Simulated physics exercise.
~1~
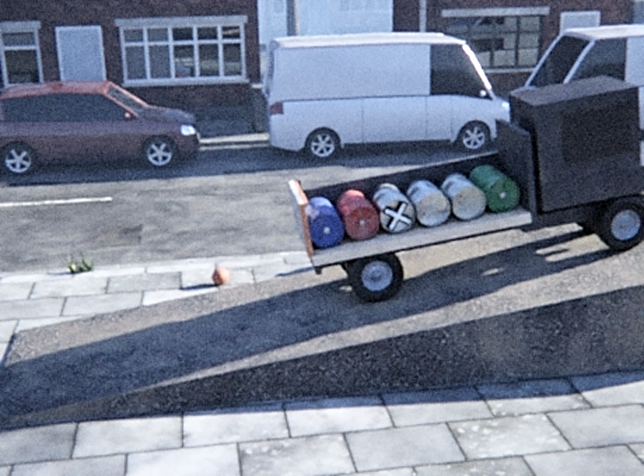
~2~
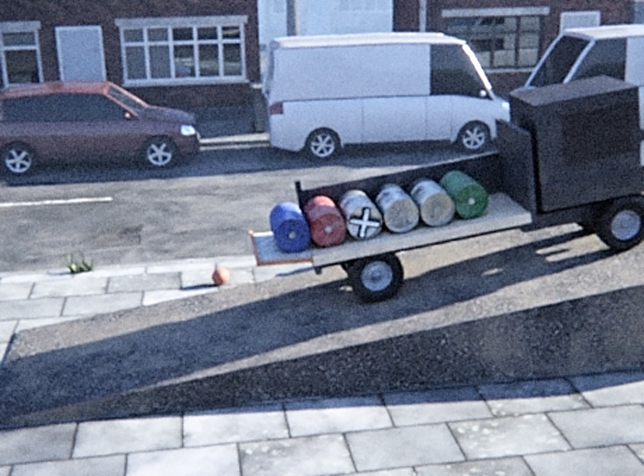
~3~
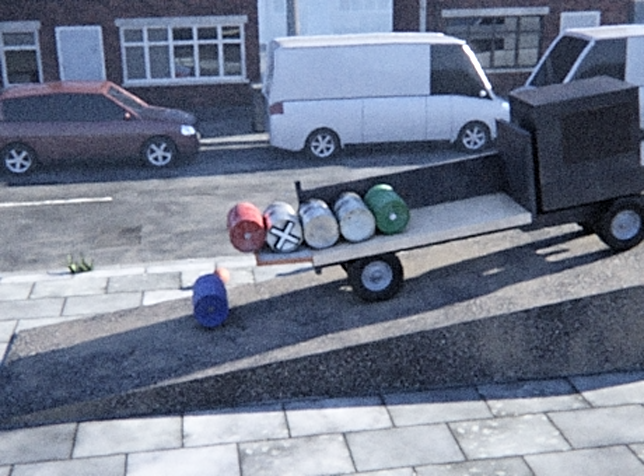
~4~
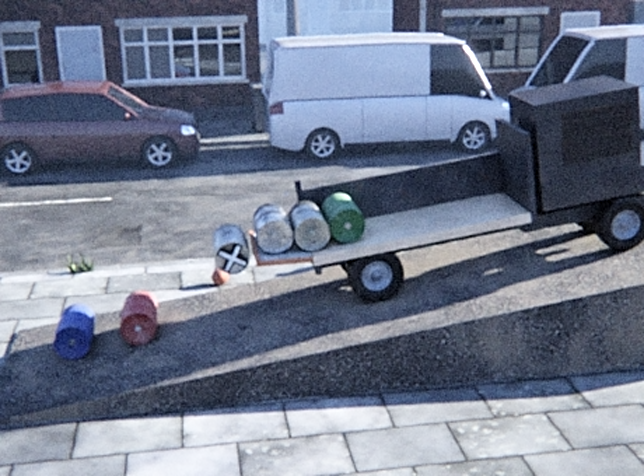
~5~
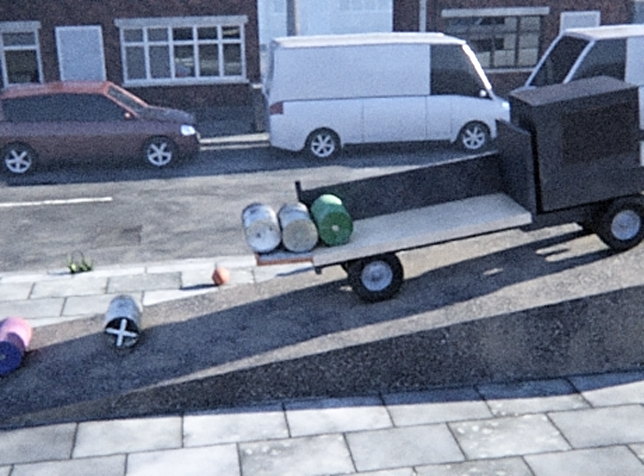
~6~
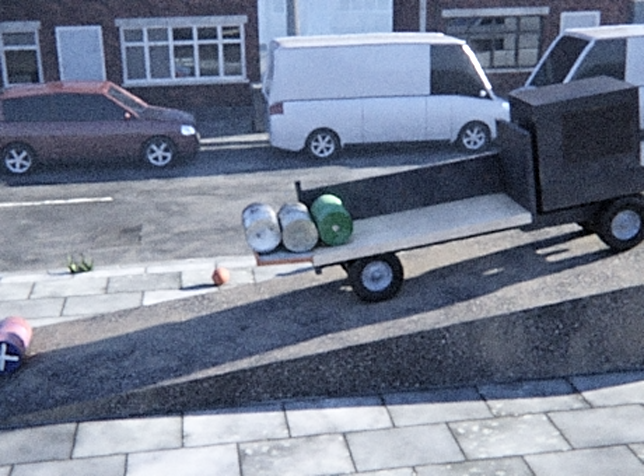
The clip opens on a dark flatbed truck parked on a sloping street, its low tail end to the left, with six small barrels in a row against the raised tailgate. The tailgate drops open, and the whole row rolls left toward it. The blue barrel tumbles off the end first, the red one follows it to the ground, and the barrel marked with a cross falls third. All three roll away down the slope to the left edge of the view. The two silvery barrels and the green one stop at the tail end and stay on the truck.
